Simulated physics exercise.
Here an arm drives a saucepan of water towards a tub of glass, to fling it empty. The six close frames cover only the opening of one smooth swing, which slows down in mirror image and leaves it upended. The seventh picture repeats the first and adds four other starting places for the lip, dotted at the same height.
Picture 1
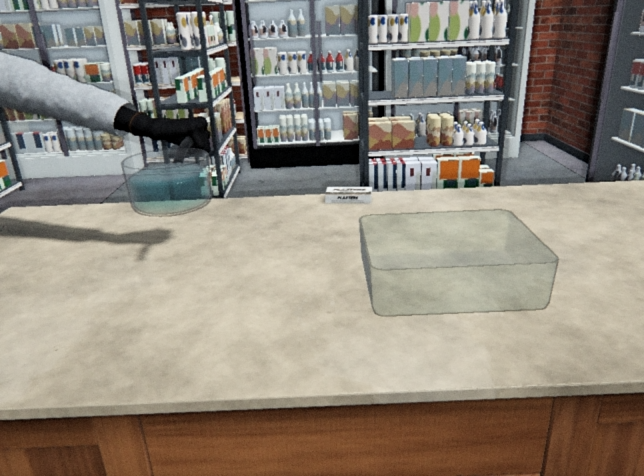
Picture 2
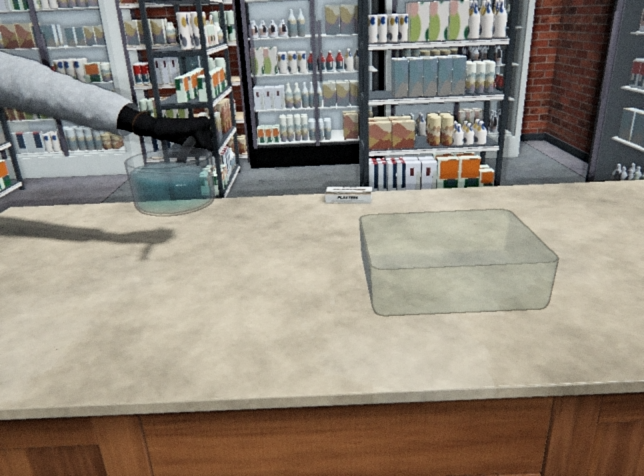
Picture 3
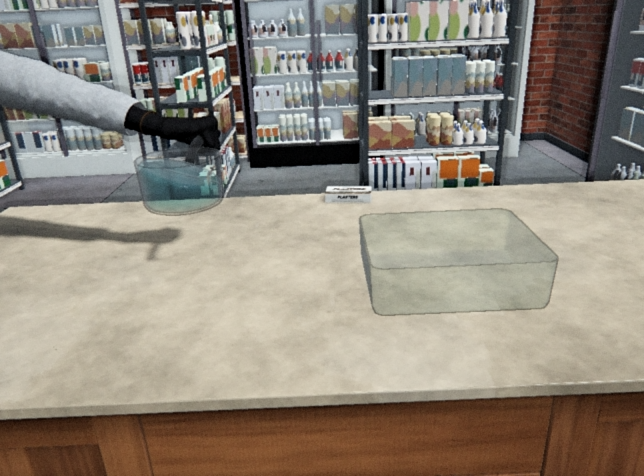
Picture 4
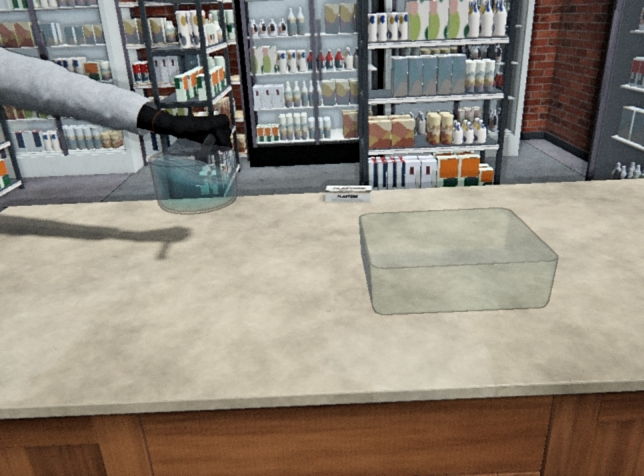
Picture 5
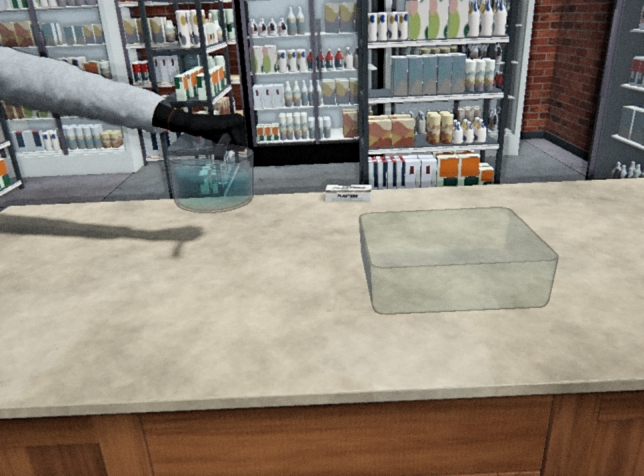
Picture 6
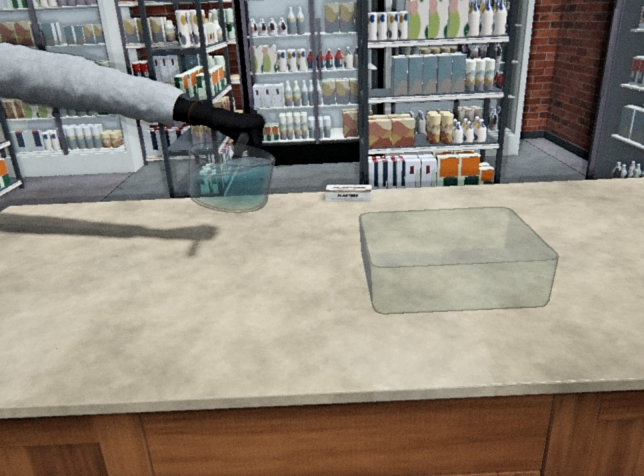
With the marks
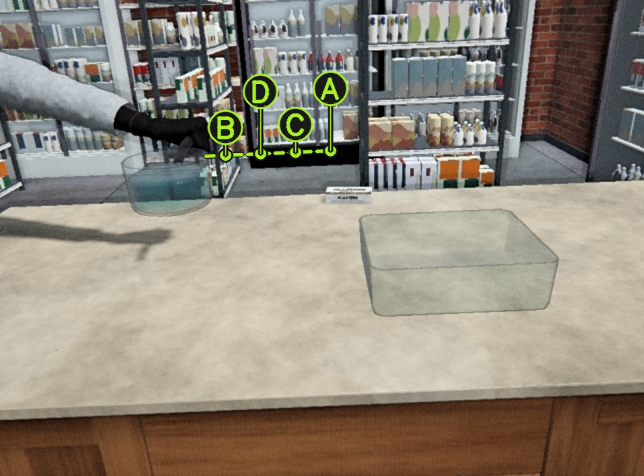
In the video, a black-gloved hand holds a clear container of bluish liquid above a counter in a shop, carries it slowly right toward a glass tub, and then tilts it slightly, with the liquid still inside.
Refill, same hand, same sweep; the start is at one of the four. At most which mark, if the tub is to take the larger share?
D.
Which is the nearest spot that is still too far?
Spot B.
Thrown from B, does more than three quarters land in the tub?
No, it does not.
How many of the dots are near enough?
Three.
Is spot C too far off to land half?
No, that is safe.
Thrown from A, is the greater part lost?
No, that is safe.
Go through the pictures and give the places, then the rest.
Upright, lip at (205, 156); tub from (372, 313) to (548, 306); nothing has left yet.
Upright, lip at (209, 155); nothing has left yet.
Upright, lip at (218, 155); nothing has left yet.
Upright, lip at (232, 153); nothing has left yet.
Upright, lip at (251, 153); nothing has left yet.
Tipped about 12°, lip at (273, 159); nothing has left yet.
On the marked copy, A at (330, 150); B at (225, 155); C at (295, 152); D at (260, 153).
Choosing A, about 90 % lands in the tub, 1 % falls short and 8 % goes beside or beyond.
Choosing B, about 31 % lands in the tub, 67 % falls short.
Choosing C, about 92 % lands in the tub, 1 % falls short and 7 % goes beside or beyond.
Choosing D, about 71 % lands in the tub, 25 % falls short and 4 % goes beside or beyond.
